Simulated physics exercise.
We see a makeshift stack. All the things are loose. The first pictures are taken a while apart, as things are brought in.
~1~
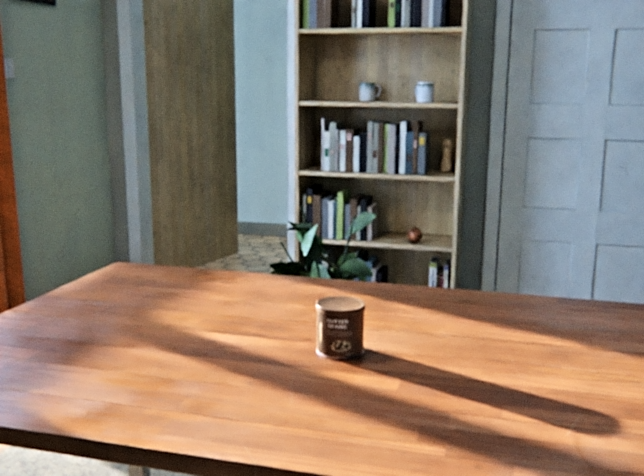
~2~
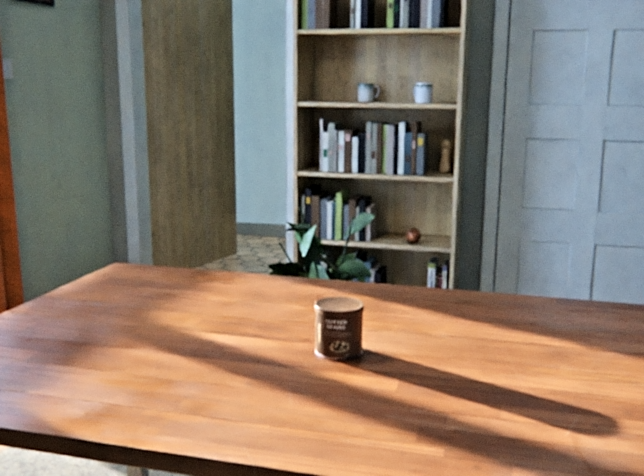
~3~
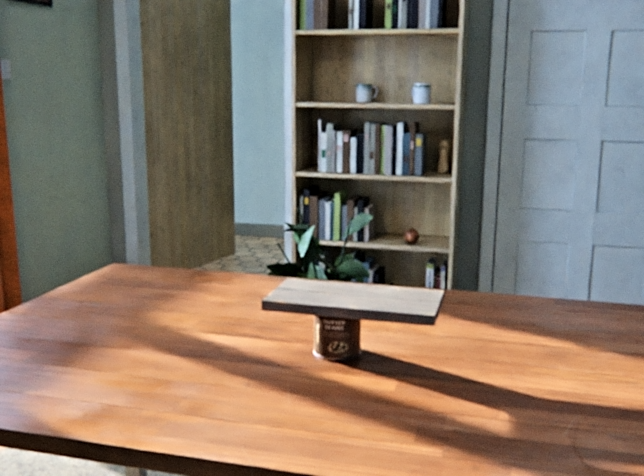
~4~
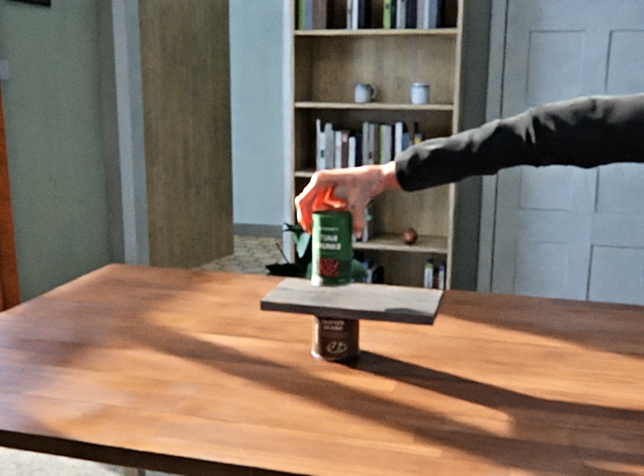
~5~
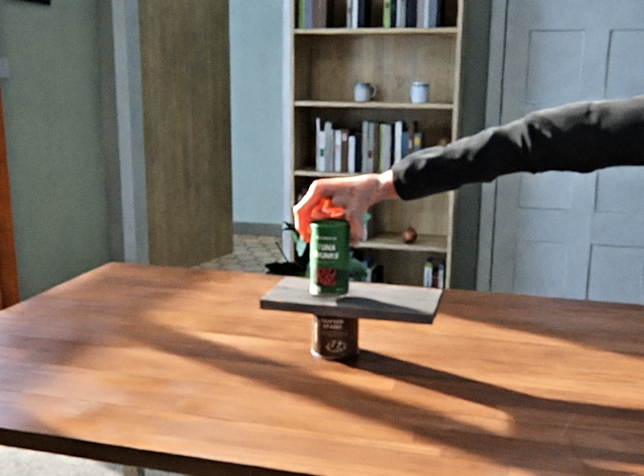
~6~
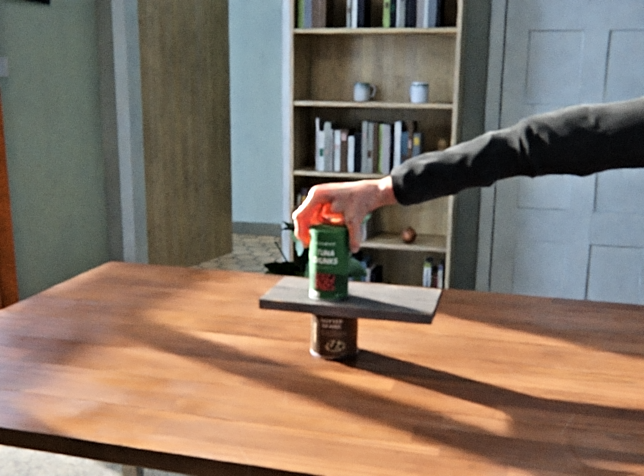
We see a small brown tin on a wooden table, then a grey board lying across its top. A hand reaching in from the right lowers a green tin onto the board, left of its middle, and keeps holding it.
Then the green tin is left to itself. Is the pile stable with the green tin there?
As it turns out, it holds.
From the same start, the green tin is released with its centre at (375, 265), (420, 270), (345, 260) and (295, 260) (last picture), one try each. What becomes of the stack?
In the first case it gives way; in the second case it gives way; in the third case it keeps its balance; in the fourth case it keeps its balance.
Then, 0.40 s past the last view, nothing moves.
Then, 1.10 s past the last view, green tin resting near (329, 263).
Finally, all 3 still in place. Final places as the last picture's camera would see them, green tin near (329, 263). The stack stays up.
